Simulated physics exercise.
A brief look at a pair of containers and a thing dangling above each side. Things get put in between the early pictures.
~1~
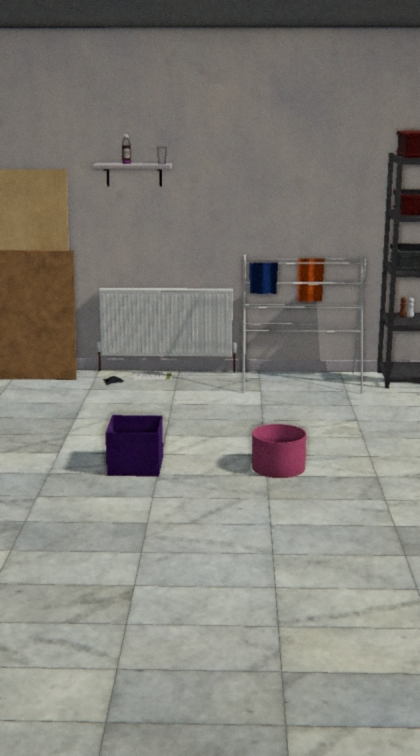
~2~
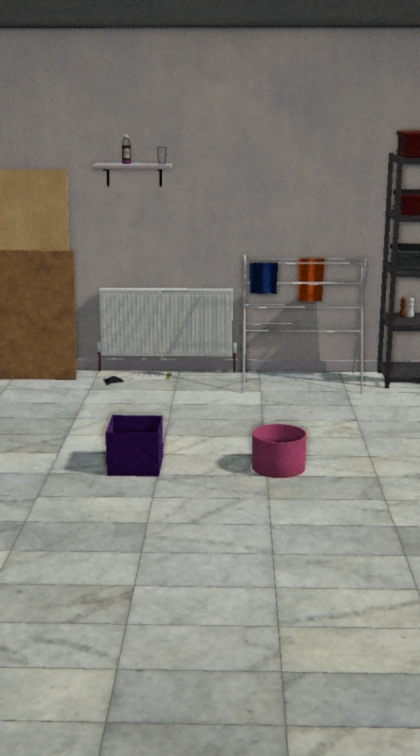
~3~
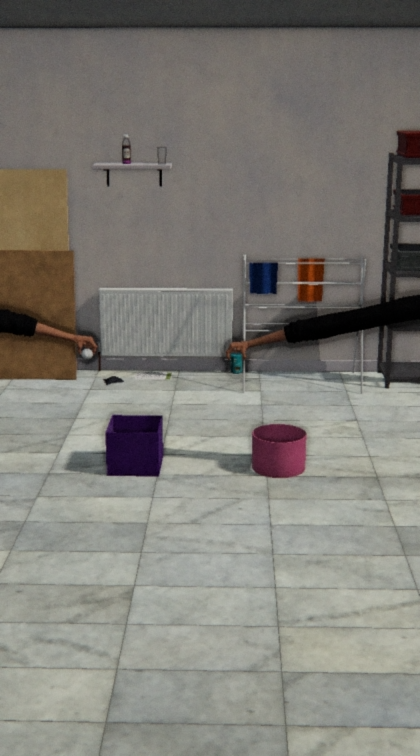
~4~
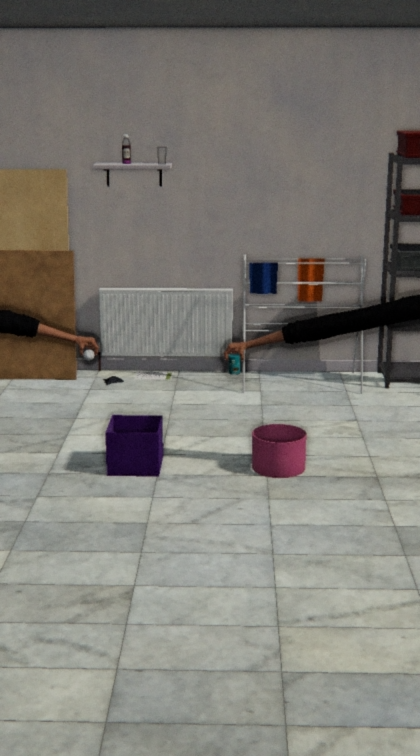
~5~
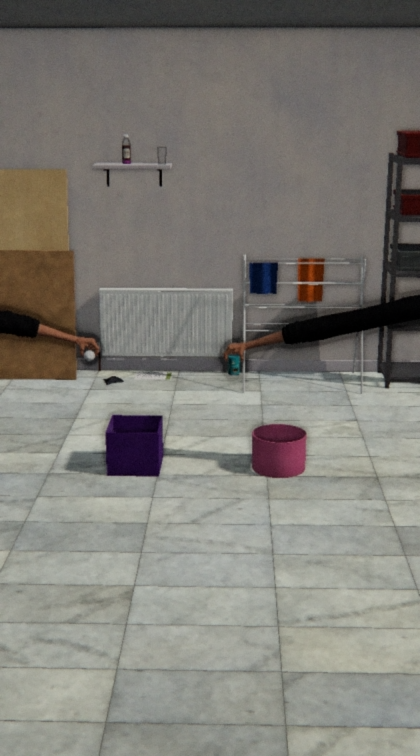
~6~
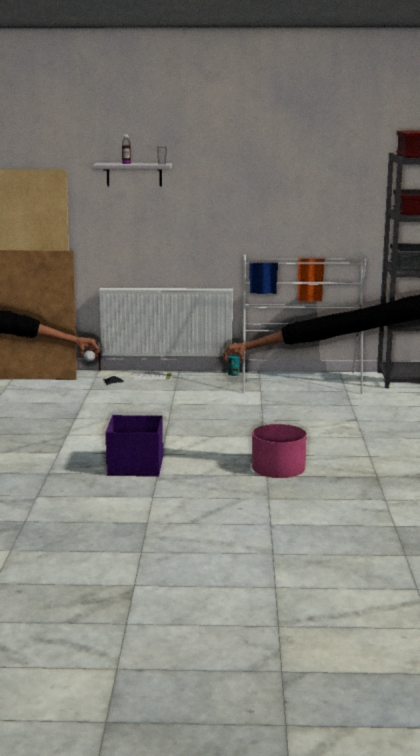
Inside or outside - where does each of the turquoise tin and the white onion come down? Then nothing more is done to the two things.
Outcome: Turquoise tin: Off target; white onion: Off target.
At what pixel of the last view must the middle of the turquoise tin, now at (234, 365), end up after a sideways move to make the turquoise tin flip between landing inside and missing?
Around (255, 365).
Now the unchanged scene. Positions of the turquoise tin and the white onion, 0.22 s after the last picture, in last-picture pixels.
Around (234, 391); the other around (90, 382).
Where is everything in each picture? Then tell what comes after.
The first frame shows left crate (135, 445).
The second frame shows right bucket (279, 450).
The third frame shows still on the way; turquoise tin (236, 363); left crate (135, 445).
The fourth frame shows still on the way; white onion (89, 355); right bucket (279, 450).
The fifth frame shows still on the way; turquoise tin (234, 365); left crate (135, 445).
The sixth frame shows in place, still held; turquoise tin (234, 365); white onion (89, 356); right bucket (279, 450).
Then, 0.22 s on from there, turquoise tin on its way down near (234, 391); white onion on its way down near (90, 382).
In the end, the turquoise tin misses, near (233, 459); the white onion misses, near (94, 461).
